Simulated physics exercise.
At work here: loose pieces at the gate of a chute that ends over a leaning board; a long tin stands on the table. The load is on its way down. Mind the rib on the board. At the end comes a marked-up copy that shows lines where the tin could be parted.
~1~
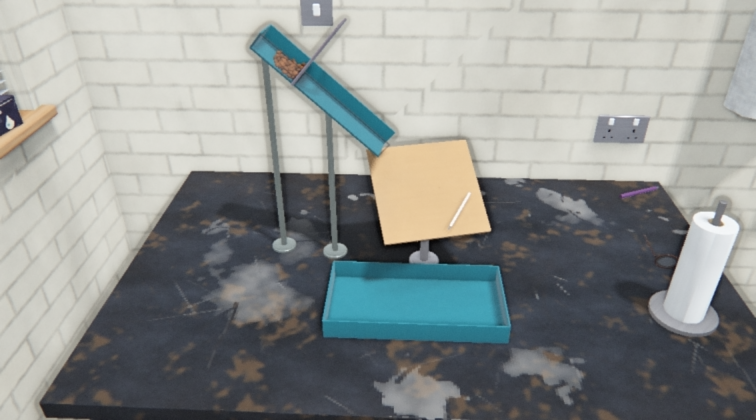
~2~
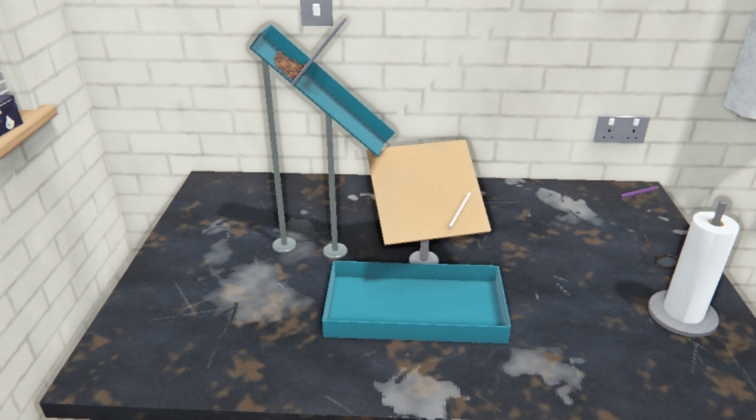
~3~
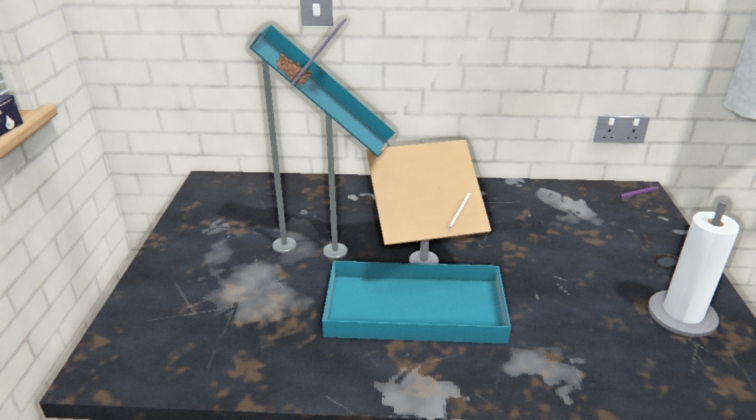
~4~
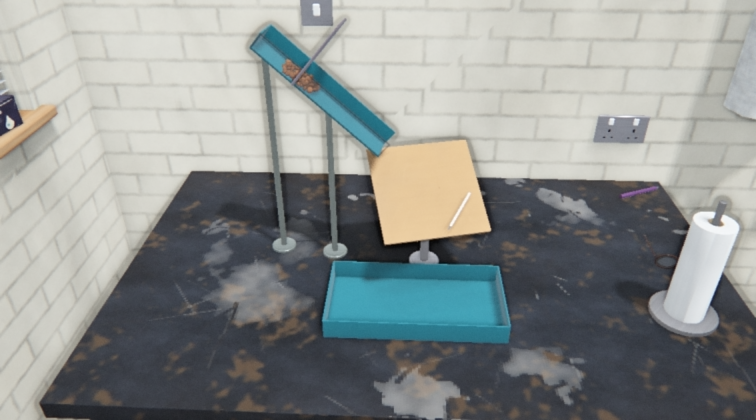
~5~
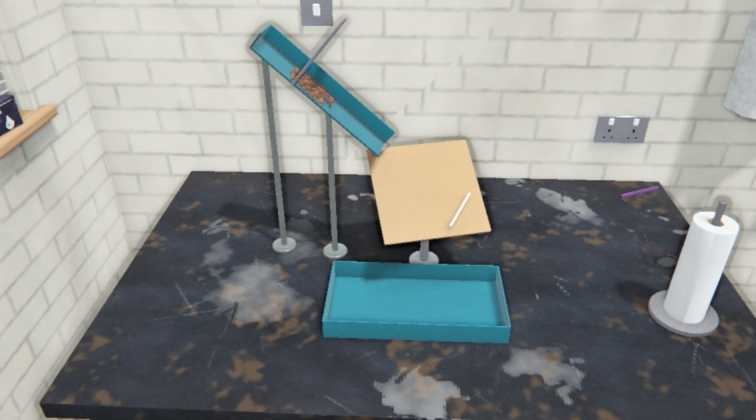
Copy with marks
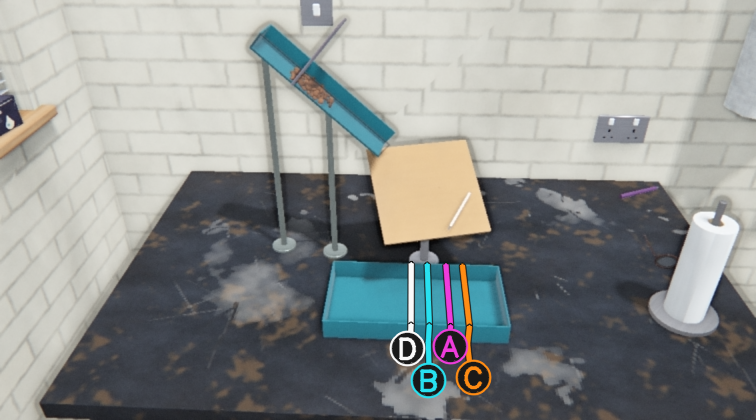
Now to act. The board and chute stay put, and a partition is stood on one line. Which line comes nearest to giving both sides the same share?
Line A.
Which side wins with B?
The right side.
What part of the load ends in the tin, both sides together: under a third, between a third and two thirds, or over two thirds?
It is over two thirds.
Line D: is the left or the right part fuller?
More lands on the right.
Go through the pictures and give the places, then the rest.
In the first picture, load behind the gate at (288, 68), bits of dog kibble; lip of the chute at (381, 151), sloping fairly steeply.
In the second picture, middle of the board at (427, 189), tilted fairly steeply; middle of its low edge at (439, 237); of its high edge at (417, 144).
In the third picture, front corners of the tin at (323, 321) and (510, 327), empty; front of the load at (307, 77).
In the fourth picture, middle of the load at (302, 79); its front at (317, 89), about a quarter of the way to the lip; rib from (470, 193) to (451, 226).
In the fifth picture, middle of the load at (312, 88); its front at (330, 106), about a third of the way to the lip.
On the marked copy, line A crosses the front rim at (450, 325); line B crosses the front rim at (429, 324); line C crosses the front rim at (469, 326); line D crosses the front rim at (411, 324).
If A is chosen, of what is caught, about two thirds on the left of the divider, about a third on the right.
If B is chosen, of what is caught, a stray few on the left of the divider, nearly all on the right.
If C is chosen, of what is caught, nearly all on the left of the divider, a small part on the right.
If D is chosen, of what is caught, a stray few on the left of the divider, nearly all on the right.
